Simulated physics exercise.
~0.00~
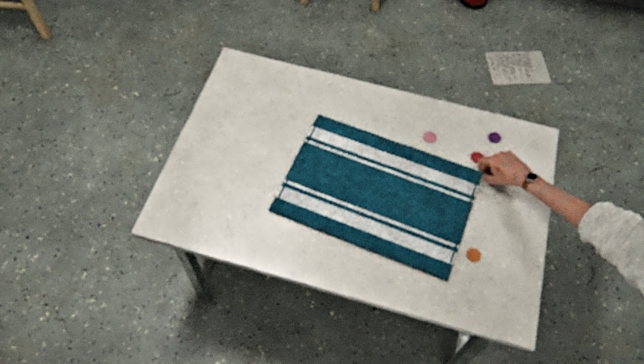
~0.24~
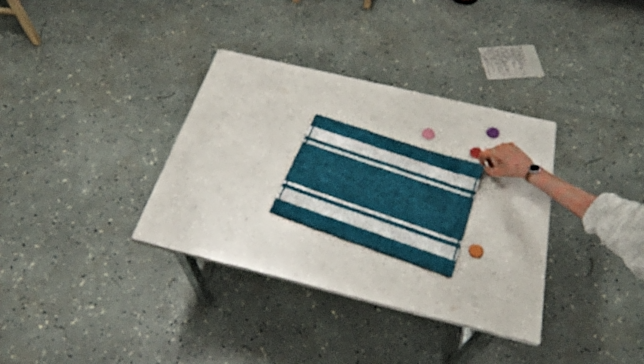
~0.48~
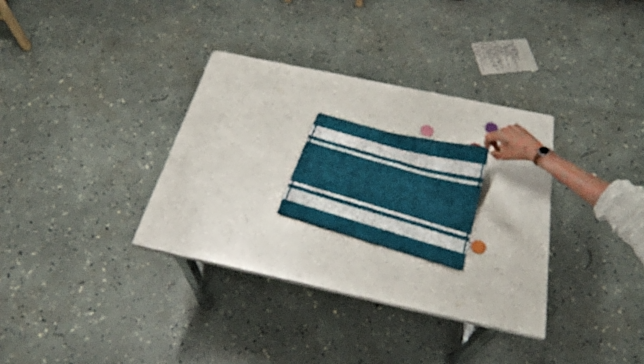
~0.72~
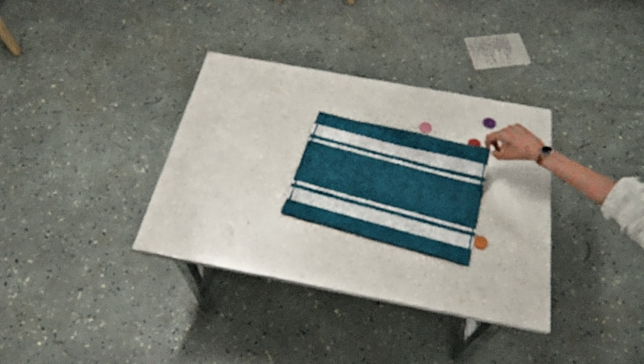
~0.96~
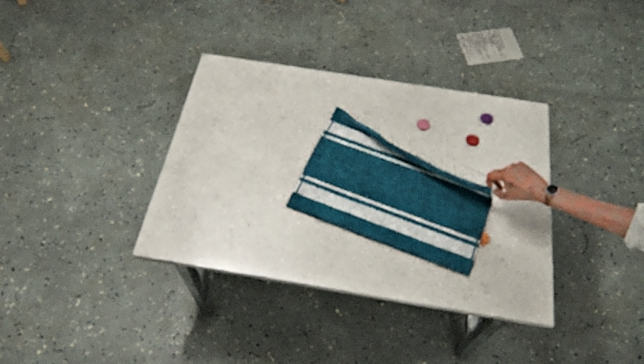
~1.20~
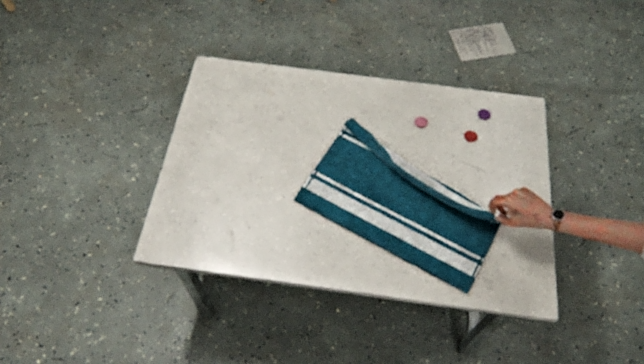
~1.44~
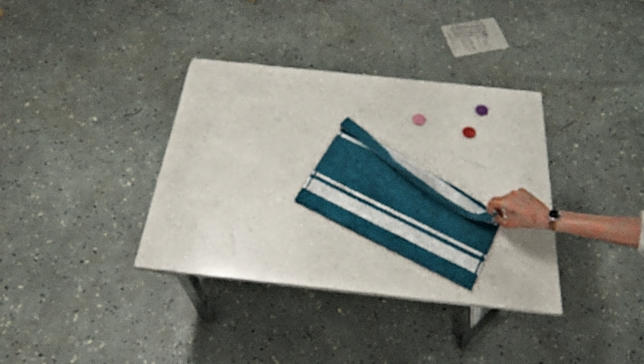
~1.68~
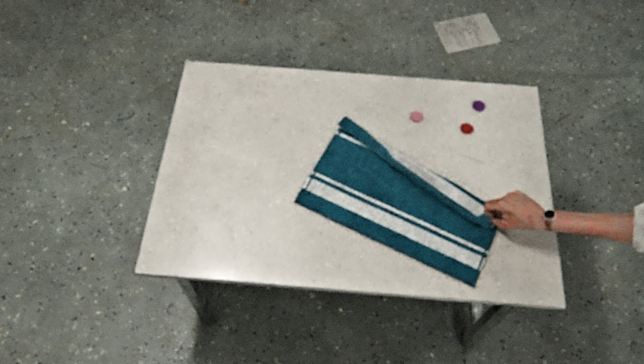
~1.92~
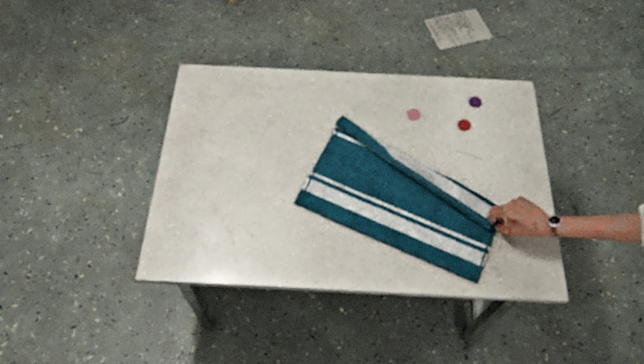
On a pale side table, a hand lifts the right corner of a teal and white striped hand towel, draws it down and lays it folded over an orange disc, while the red, pink and purple discs remain uncovered and the fingers stay at the cloth.
